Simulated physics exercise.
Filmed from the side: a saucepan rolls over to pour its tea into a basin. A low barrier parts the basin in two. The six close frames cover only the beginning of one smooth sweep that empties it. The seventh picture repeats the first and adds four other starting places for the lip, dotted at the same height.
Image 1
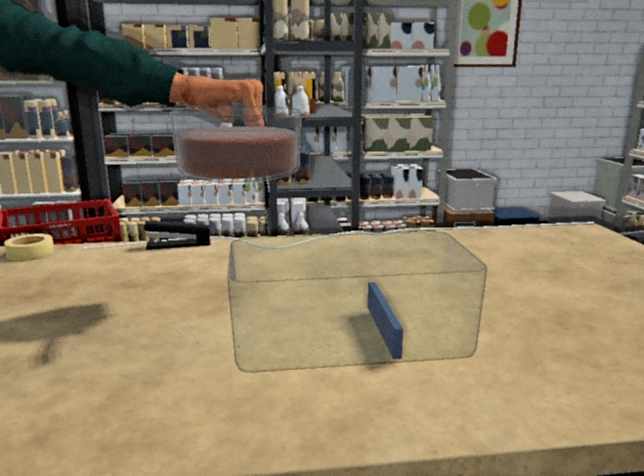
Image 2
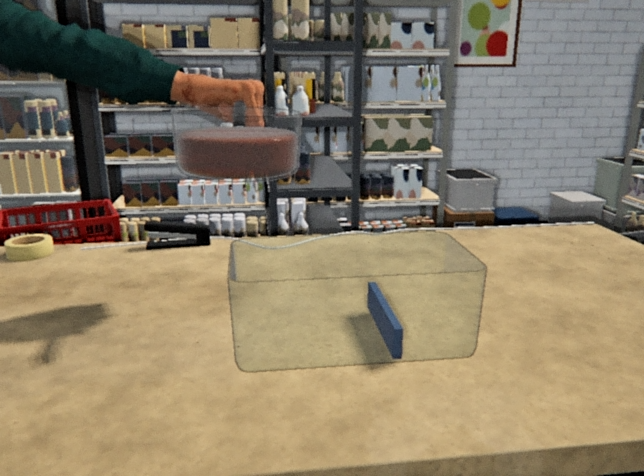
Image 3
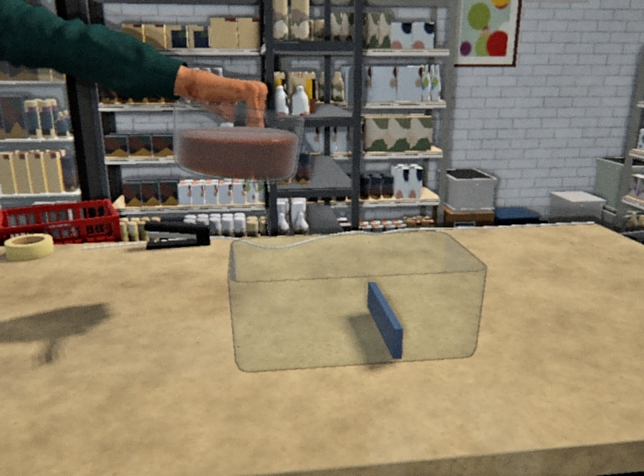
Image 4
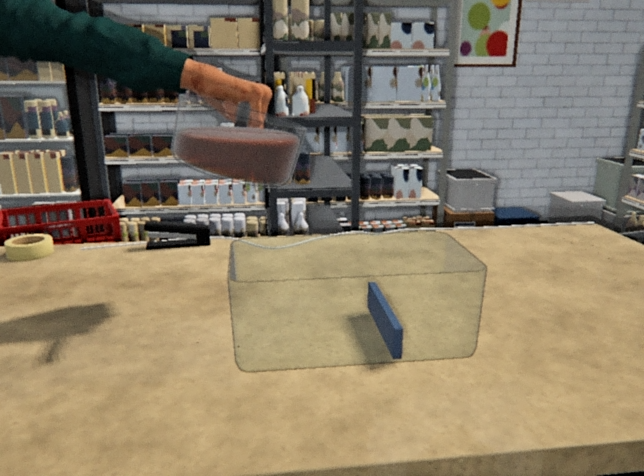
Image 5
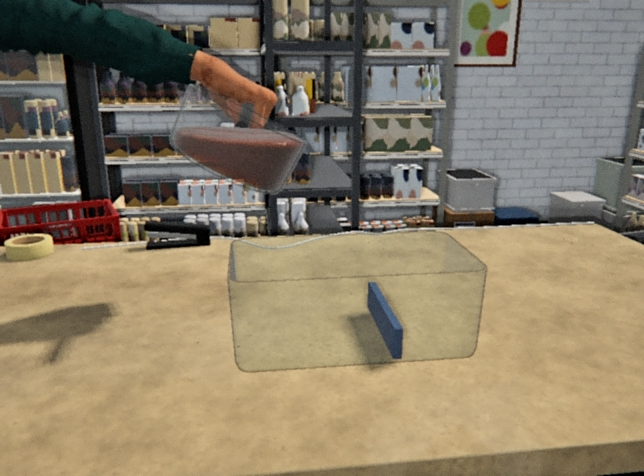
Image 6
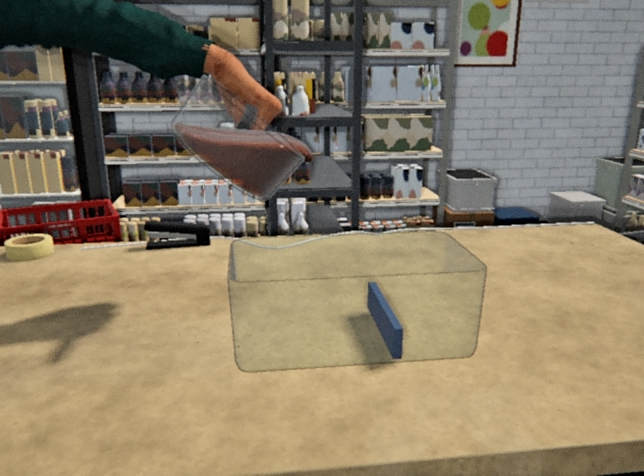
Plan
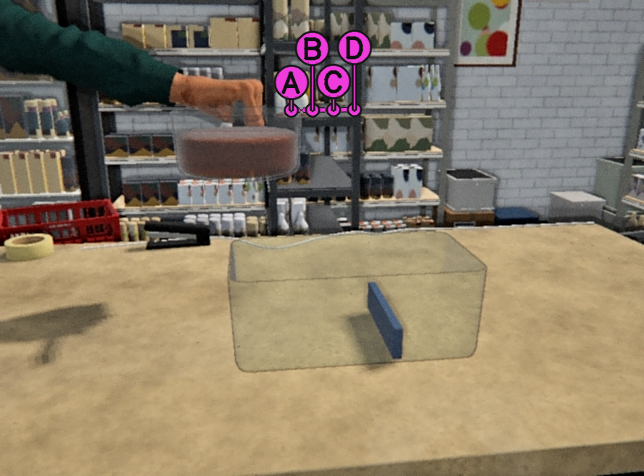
In the video, a hand in a green sleeve holds a clear container of reddish-brown liquid above a transparent basin with a low blue divider, keeps it level at first, then tilts it rightward until liquid reaches over the lip.
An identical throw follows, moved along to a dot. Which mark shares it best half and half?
The answer is place D.
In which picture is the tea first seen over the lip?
In picture 6.
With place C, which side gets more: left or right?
More ends on the left.
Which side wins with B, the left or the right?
More ends on the left.
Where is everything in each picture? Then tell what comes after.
Upright, lip at (298, 110); basin from (235, 369) to (475, 353); top of the wall at (384, 303); nothing has left yet, in the first picture.
Upright, lip at (299, 112); nothing has left yet, in the second picture.
Tipped about 7°, lip at (301, 118); nothing has left yet, in the third picture.
Tipped about 16°, lip at (304, 127); nothing has left yet, in the fourth picture.
Tipped about 27°, lip at (305, 141); nothing has left yet, in the fifth picture.
Tipped about 40°, lip at (303, 156); tea is over the lip, down to (308, 160), in the sixth picture.
On the marked copy, A at (291, 110); B at (312, 110); C at (333, 109); D at (354, 109).
For place A, about 90 % ends left of the wall and 8 % right of it.
For place B, about 90 % ends left of the wall and 8 % right of it.
For place C, about 73 % ends left of the wall and 23 % right of it; 4 % is lost outside.
For place D, about 52 % ends left of the wall and 46 % right of it.
